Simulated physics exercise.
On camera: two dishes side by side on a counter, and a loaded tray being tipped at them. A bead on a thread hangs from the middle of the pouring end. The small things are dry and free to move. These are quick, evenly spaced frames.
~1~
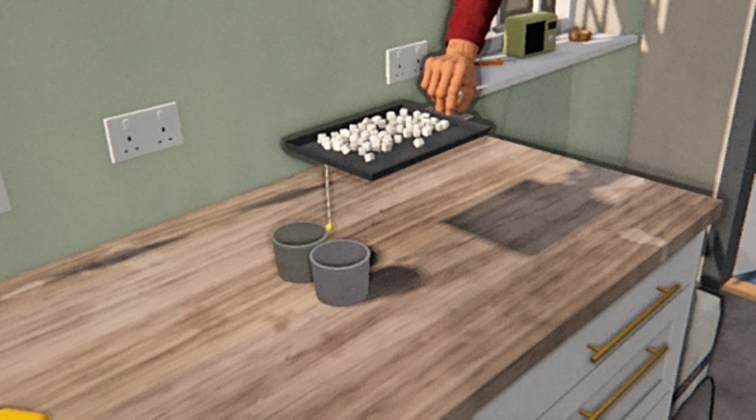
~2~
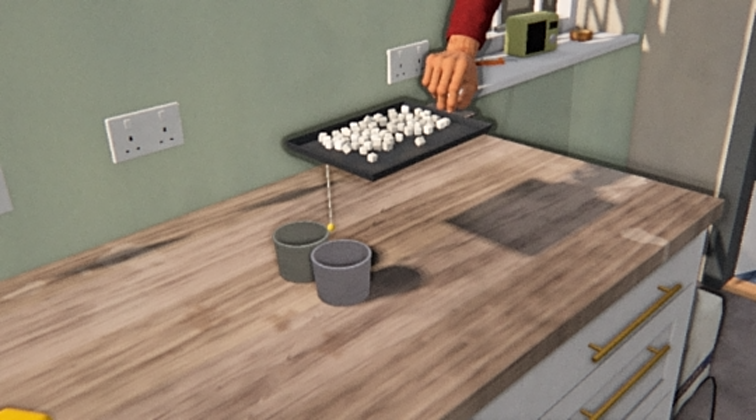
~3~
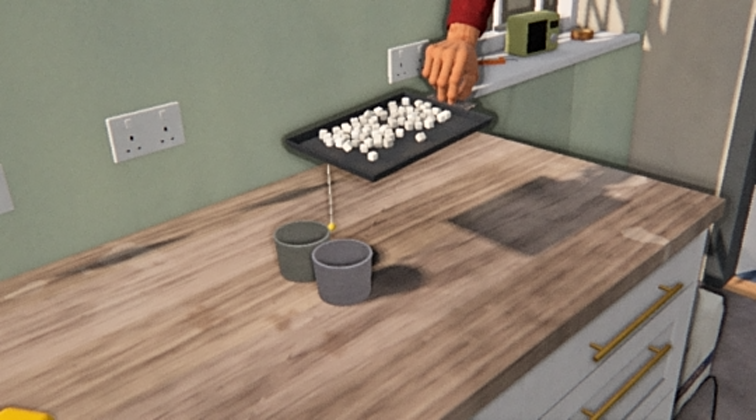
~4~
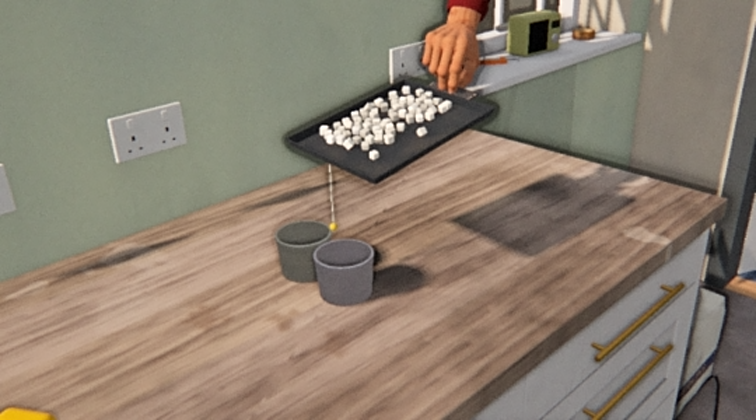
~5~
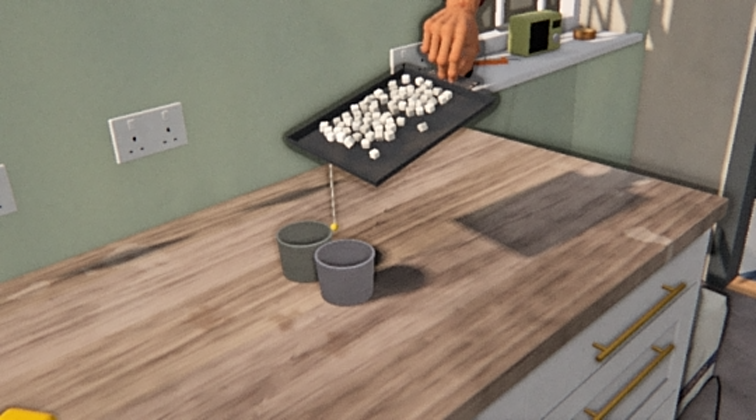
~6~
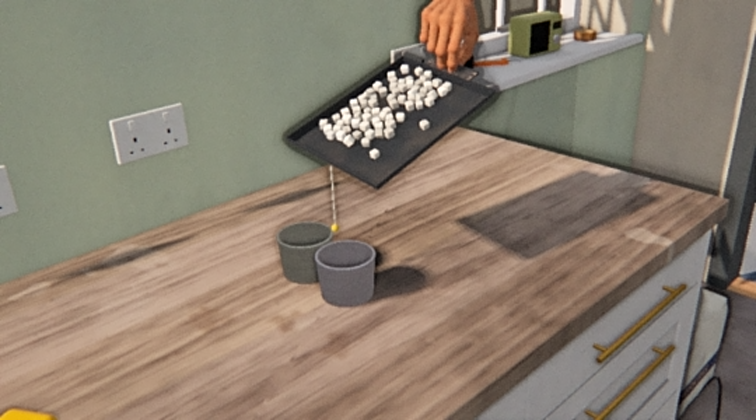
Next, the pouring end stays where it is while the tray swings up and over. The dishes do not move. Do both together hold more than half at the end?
Caught overall: Less than half.
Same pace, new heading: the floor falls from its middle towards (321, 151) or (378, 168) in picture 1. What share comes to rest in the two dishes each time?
In turn 40 and 20 in a hundred.
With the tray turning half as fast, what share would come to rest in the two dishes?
Near 50 %.
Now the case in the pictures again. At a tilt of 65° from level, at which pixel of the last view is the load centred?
Roughly at (363, 177).
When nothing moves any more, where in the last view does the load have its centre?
Roughly at (361, 306).
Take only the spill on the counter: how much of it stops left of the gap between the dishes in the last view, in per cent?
Close to 30 per cent.
Soon, tray tipped steeply; about two thirds on the tray; a stray few in the right dish; a small part outside both; about a quarter in the air.
A while on, tray tipped past a quarter turn; about a third in the right dish; about two thirds outside both; a stray few in the air.
Towards the end, tray tipped past a quarter turn; about a third in the right dish; about two thirds outside both.
Finally, tray tipped past a quarter turn; about a third in the right dish; none in the left dish; about two thirds outside both.
